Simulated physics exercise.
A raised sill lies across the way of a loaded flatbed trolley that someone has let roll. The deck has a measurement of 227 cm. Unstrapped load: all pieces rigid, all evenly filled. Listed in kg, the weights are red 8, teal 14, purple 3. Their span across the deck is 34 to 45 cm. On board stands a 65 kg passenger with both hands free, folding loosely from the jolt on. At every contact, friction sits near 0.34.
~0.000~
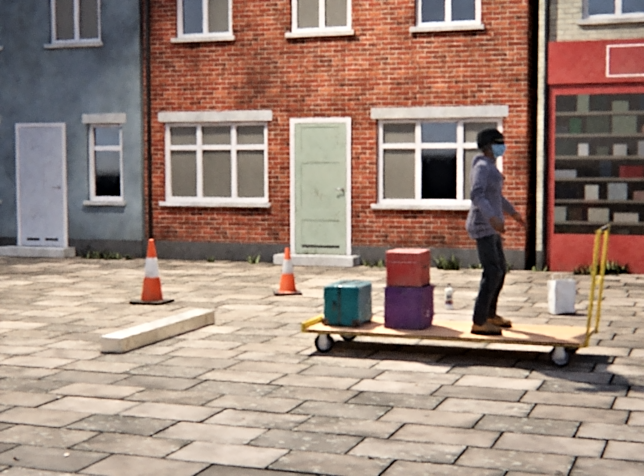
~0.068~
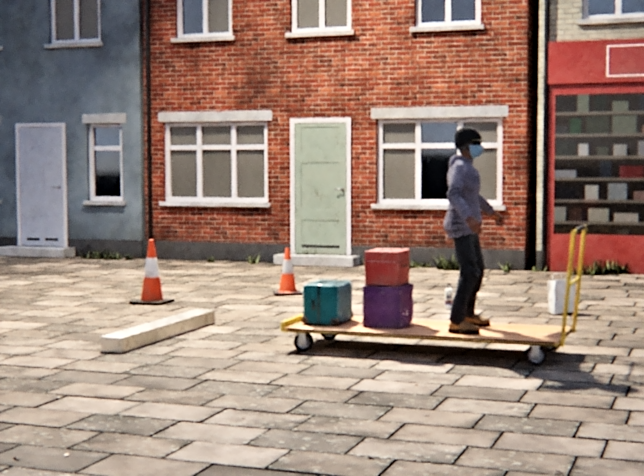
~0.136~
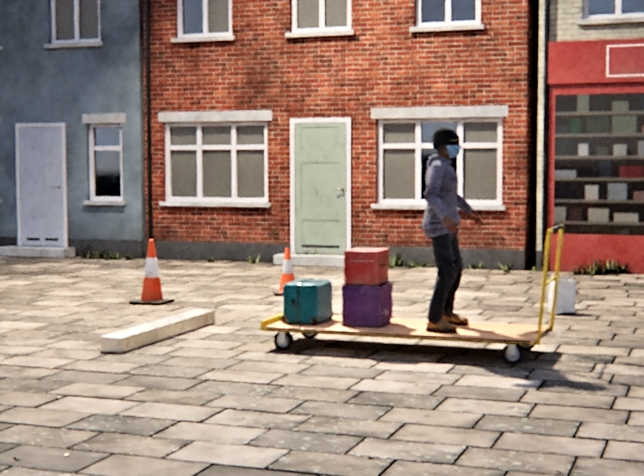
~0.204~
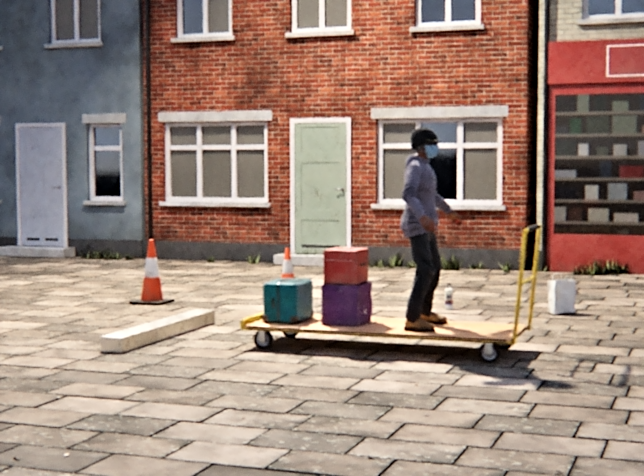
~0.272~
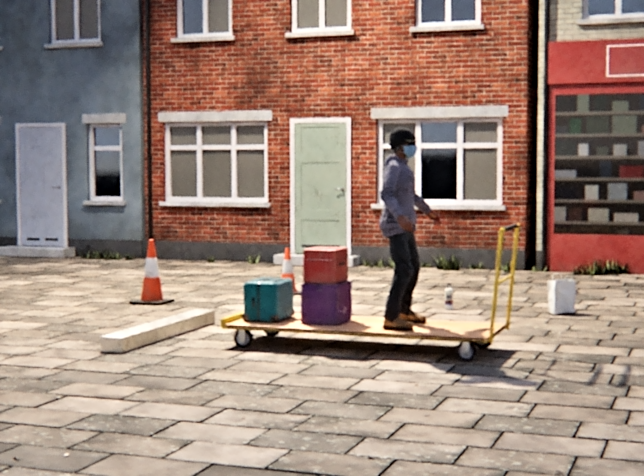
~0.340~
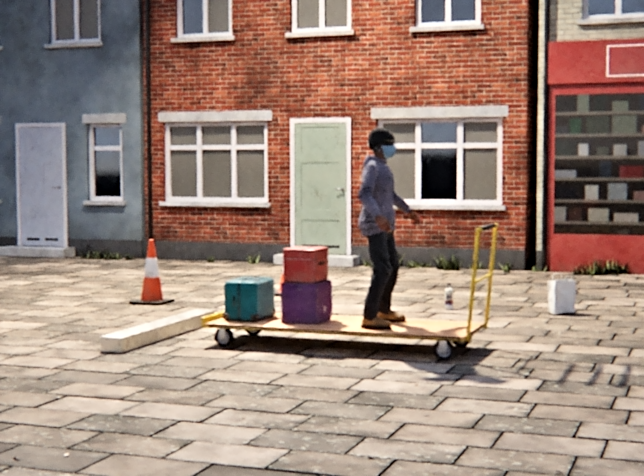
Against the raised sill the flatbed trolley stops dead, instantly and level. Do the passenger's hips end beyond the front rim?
Departs.
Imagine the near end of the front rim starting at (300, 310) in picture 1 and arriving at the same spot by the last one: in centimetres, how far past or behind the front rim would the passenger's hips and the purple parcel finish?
Hips: 100 cm behind; purple: 50 cm behind.
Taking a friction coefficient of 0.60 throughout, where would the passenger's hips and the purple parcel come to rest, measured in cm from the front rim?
Then the hips would end 50 behind and the purple one 20 behind.
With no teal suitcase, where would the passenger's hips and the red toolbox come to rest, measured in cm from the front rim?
Then hips 60 behind, red 140 past.
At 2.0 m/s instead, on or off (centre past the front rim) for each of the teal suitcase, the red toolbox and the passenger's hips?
Teal - dropped, red - dropped, hips - kept.
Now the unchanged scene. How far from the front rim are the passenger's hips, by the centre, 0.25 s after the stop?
Behind the rim, near 75 cm.
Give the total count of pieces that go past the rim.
All told, the number is 3.
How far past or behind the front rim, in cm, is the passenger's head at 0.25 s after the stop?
Roughly 80 cm behind the front rim.
After 0.55 s the deck stops.
After 0.80 s the passenger's hips are 74 cm behind the rim, near (237, 245) in the last picture's view.
After 1.10 s the passenger's hips are 25 cm behind the rim, near (188, 264) in the last picture's view.
After 1.55 s the passenger's hips are 9 cm past the rim, near (154, 276) in the last picture's view.
Final state at 4.5 s, past the rim, red toolbox, teal suitcase, purple parcel and the passenger's hips; nothing is left behind it.
